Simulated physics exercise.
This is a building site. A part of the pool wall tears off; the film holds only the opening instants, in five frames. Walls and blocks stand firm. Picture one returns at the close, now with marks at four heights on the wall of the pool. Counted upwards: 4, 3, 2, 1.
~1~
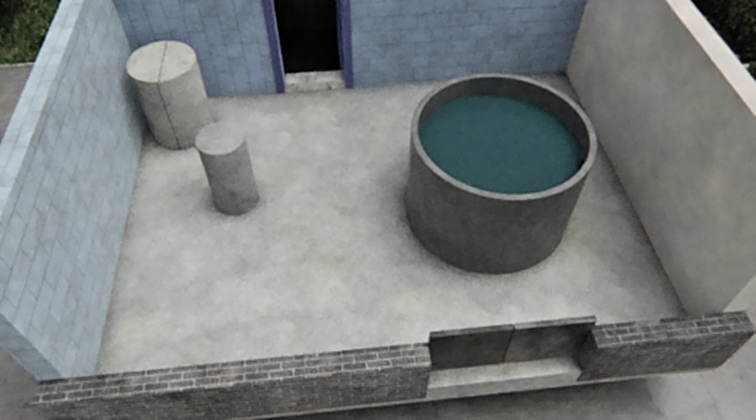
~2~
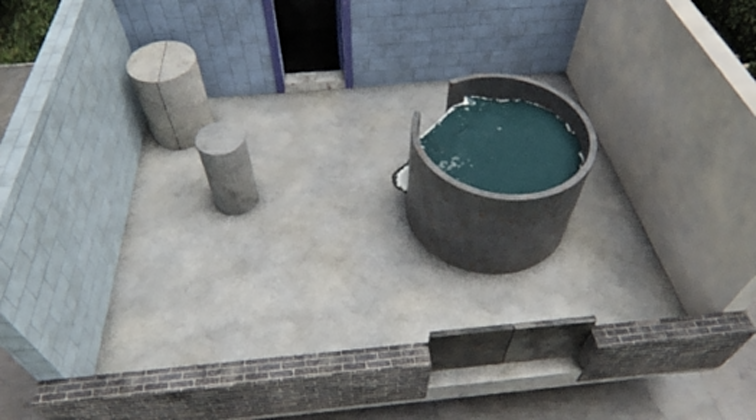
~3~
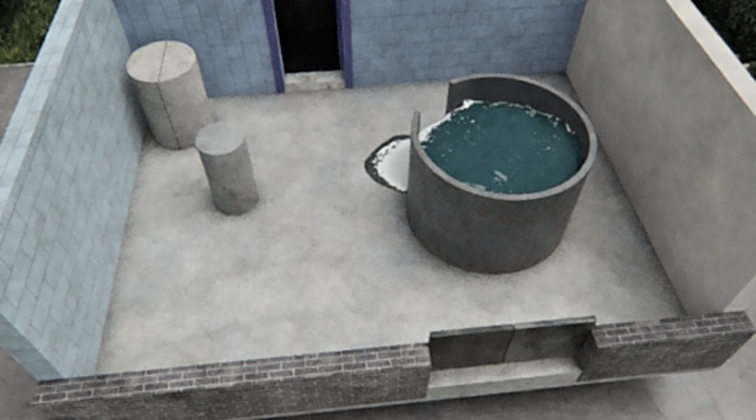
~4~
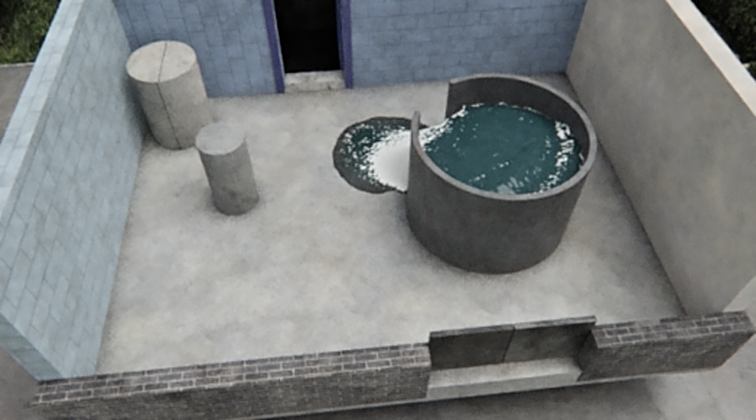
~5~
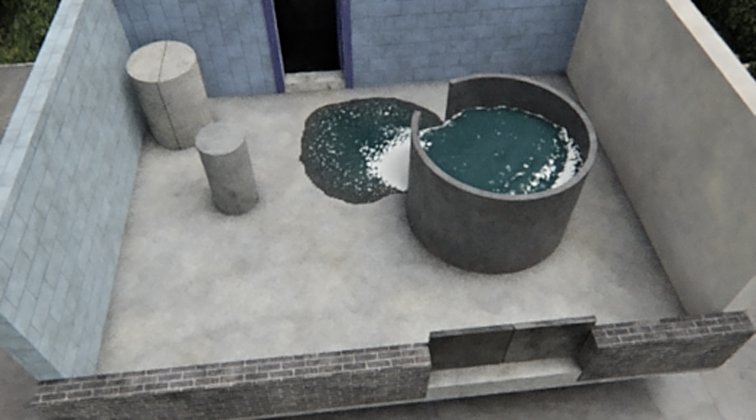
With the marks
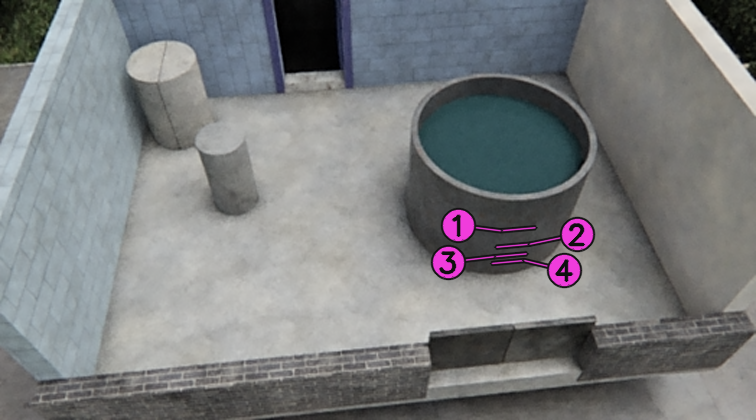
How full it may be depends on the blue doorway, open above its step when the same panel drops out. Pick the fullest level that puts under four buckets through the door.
2 will do.
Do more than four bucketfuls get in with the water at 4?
No, not at all.
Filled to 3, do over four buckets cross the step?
No, not at all.
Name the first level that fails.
Level 1.
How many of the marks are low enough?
Three.
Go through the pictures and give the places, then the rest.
Water in the pool at rest, its middle at (499, 147); foot of the blue doorway at (316, 90); shut gate at (510, 331).
Water covers 1 % of the ground, its front hidden from here.
Water covers 3 % of the ground and shows as far out as (381, 153).
Water covers 6 % of the ground and shows as far out as (351, 129).
Water covers 12 % of the ground and shows as far out as (320, 111).
On the marked copy, 1 at (518, 229); 2 at (513, 245); 3 at (510, 255); 4 at (508, 262); from the bottom up 4, 3, 2, 1.
With 1, about 10 bucketfuls get in.
With 2, a bucket or two gets in.
With 3, nothing gets over.
With 4, nothing gets over.
